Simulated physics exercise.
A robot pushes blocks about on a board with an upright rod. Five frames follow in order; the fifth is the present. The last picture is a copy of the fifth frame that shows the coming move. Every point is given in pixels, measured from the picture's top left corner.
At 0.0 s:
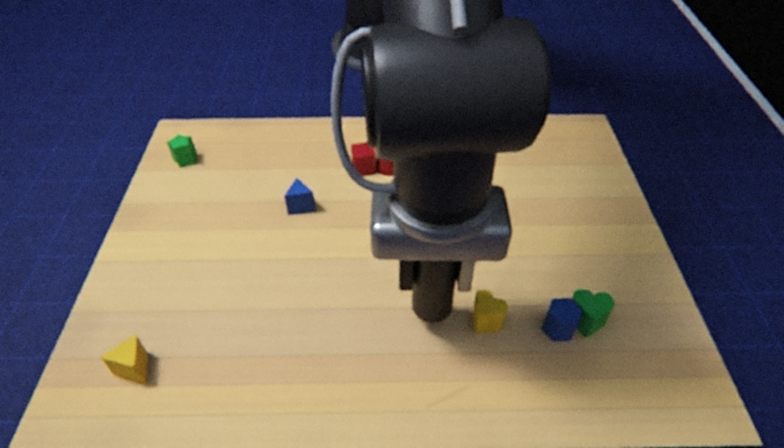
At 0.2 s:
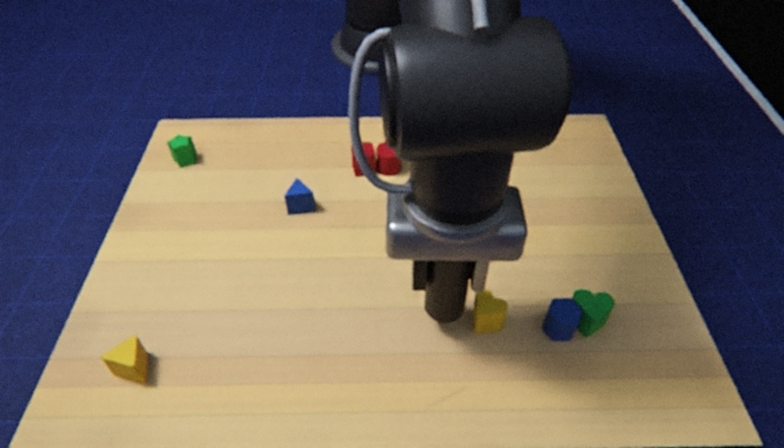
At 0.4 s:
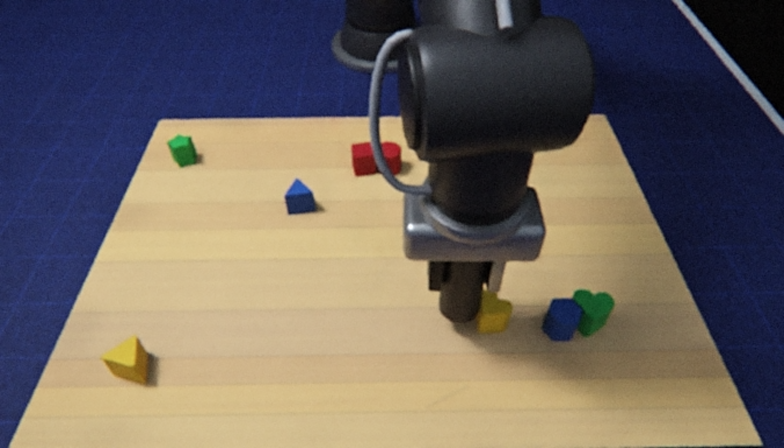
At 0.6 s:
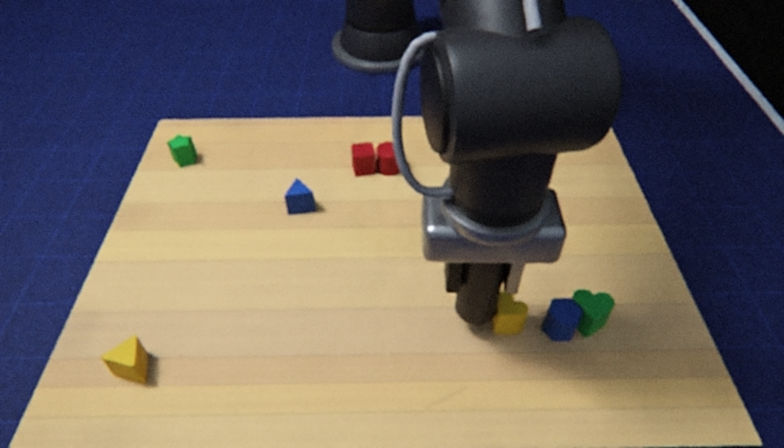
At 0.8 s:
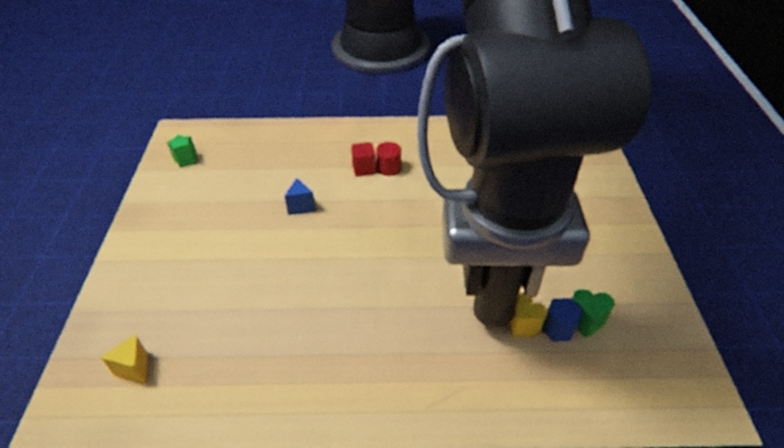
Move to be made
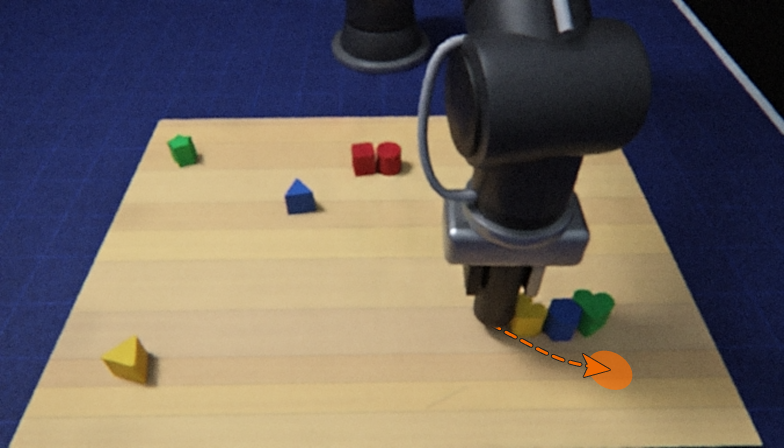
On a wooden board over a blue surface, a black robot arm moves its upright rod rightward to a yellow heart block and pushes it right, closing the gap to a blue block beside a green heart; the other blocks stay still.
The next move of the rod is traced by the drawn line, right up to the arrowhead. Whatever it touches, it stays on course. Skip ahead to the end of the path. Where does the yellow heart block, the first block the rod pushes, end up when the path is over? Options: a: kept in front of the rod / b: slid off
Letter a.
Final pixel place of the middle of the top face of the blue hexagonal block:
Its top middle will sit at (642, 329).
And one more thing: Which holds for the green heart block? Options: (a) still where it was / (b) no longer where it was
Answer: B.
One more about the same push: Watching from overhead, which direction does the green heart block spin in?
Top view: Counterclockwise.
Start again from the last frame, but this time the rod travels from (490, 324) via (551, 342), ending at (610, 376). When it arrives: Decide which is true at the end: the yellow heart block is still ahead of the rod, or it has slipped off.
It stays ahead.
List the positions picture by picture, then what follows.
Lower end of the rod at (432, 306), tops of blocks, yellow heart block at (490, 303), blue hexagonal block at (566, 310), green heart block at (594, 302), in the first frame.
Rod at (445, 306), blocks as before, in the second frame.
Rod at (459, 307), yellow heart block at (494, 303), in the third frame.
Rod at (475, 308), yellow heart block at (510, 305), in the fourth frame.
Rod at (493, 311), yellow heart block at (529, 307), blue hexagonal block at (566, 310), green heart block at (594, 302), in the fifth frame.
The drawn path runs from (490, 324) by way of (527, 343) and (567, 361) to (610, 370).
What follows on the original path. One third of the way, rod at (533, 331); yellow heart block at (571, 331), turned 20° clockwise; blue hexagonal block at (598, 325), turned 60° anticlockwise; green heart block at (605, 300), turned 25° anticlockwise.
Two thirds of the way, rod at (574, 349); yellow heart block at (614, 351); blue hexagonal block at (626, 330); green heart block at (607, 300), turned 35° anticlockwise.
At the end, rod at (617, 357); yellow heart block at (658, 363), turned 20° clockwise; blue hexagonal block at (642, 329), turned 165° anticlockwise; green heart block at (607, 300), turned 35° anticlockwise.
